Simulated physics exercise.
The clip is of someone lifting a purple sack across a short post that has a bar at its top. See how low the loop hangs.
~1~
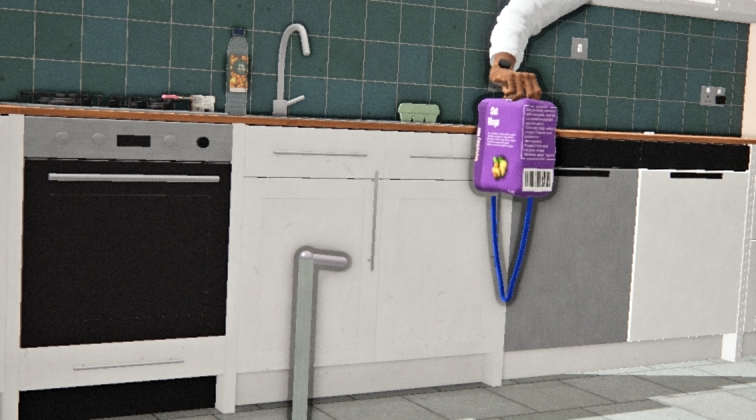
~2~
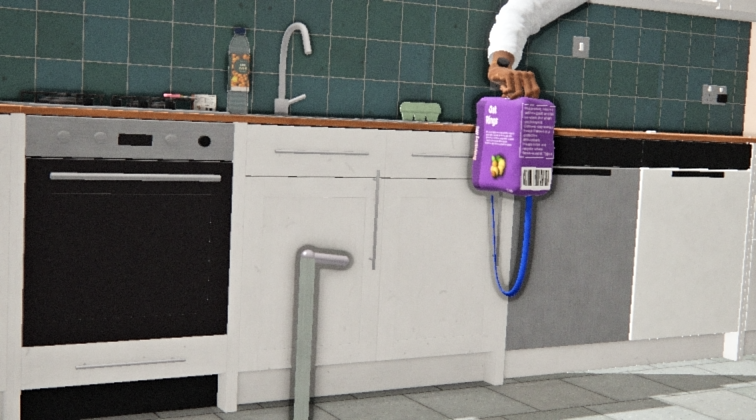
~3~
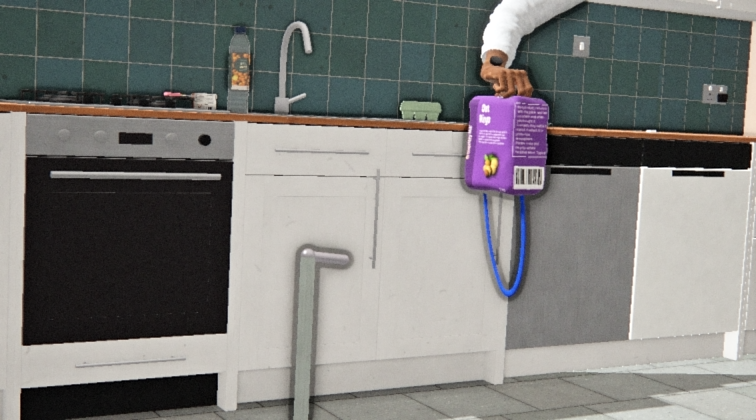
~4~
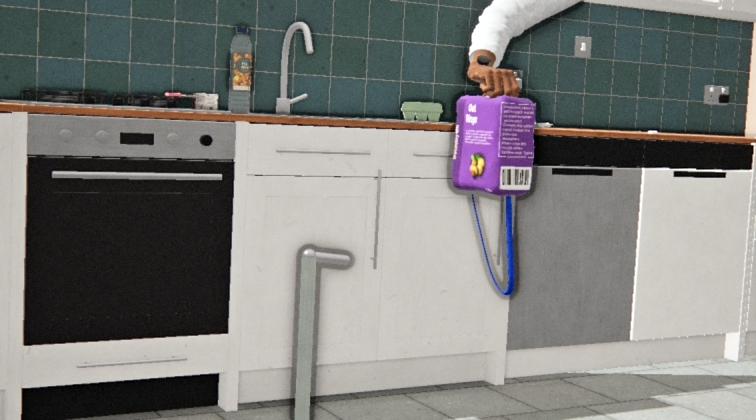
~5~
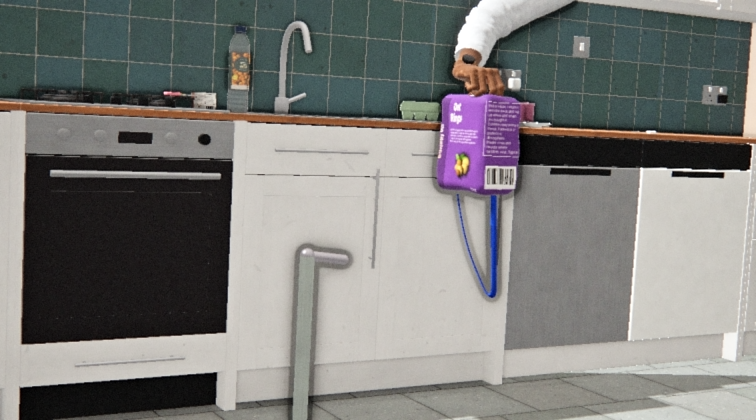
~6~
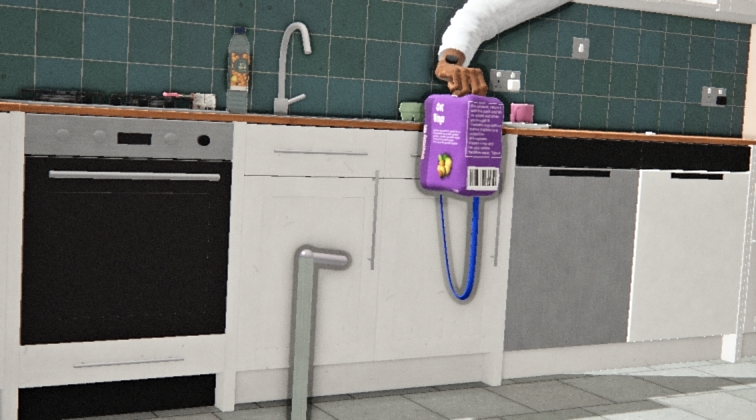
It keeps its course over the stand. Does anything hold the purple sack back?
The purple sack gets caught.
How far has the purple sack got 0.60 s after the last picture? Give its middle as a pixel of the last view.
Near (376, 141).
Then, 0.60 s on from there, sack nearing the post near (376, 141).
Then, 1.14 s on from there, sack over the post near (291, 138).
In the end, sack past the post near (230, 135); loop tight round the post, hand stopped. The purple sack is jerked back by its loop.
